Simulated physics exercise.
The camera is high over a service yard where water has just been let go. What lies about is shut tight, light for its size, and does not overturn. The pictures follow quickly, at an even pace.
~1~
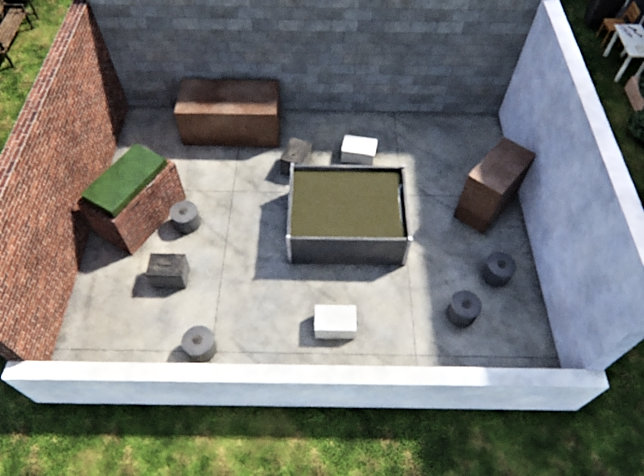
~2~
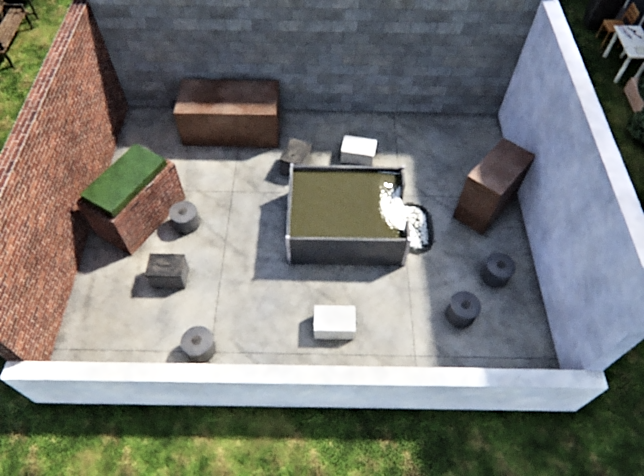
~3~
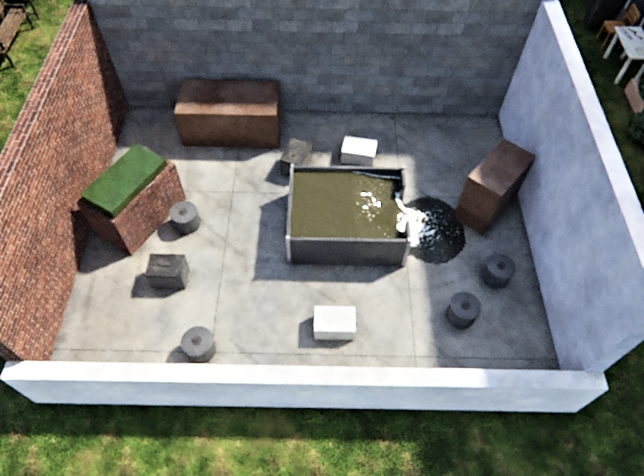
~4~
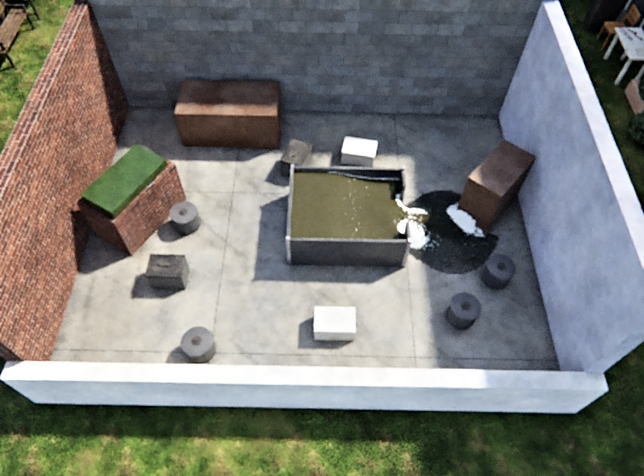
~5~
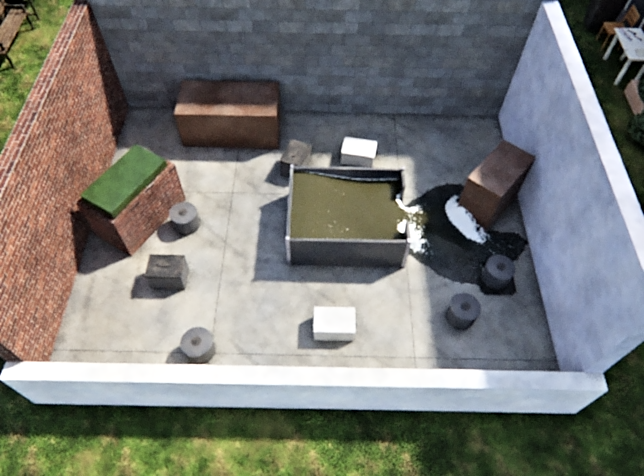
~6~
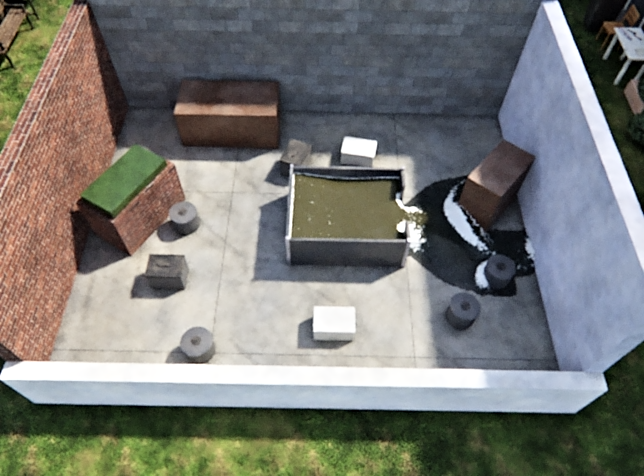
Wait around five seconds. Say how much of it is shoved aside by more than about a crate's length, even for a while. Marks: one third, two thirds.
That comes to not even a third.
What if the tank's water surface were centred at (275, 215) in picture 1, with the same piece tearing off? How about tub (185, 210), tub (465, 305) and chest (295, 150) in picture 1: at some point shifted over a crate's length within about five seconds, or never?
As listed: No, yes, short of that.
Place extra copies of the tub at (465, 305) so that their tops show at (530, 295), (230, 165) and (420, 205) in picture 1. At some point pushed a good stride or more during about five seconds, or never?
One after the other: Moved that far, under that, shifted that much.
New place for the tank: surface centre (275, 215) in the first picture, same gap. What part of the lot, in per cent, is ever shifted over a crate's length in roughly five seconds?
Some 20 per cent.
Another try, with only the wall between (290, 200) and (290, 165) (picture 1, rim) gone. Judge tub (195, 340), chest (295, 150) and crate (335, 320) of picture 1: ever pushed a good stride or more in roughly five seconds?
One after the other: Swept aside, no, never so far.
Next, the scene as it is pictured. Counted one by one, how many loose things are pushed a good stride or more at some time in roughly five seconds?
1 of them.
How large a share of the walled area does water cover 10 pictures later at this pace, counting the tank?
Some 25 per cent.
A moment on, 0 of 8 are well off their spots; 0 afloat.
Next, 1 of 8 are well off their spots; 0 afloat.
Later, 1 of 8 are well off their spots; 0 afloat.
In the end, 1 of 8 are well off their spots, and 1 have been at some point; 1 afloat.
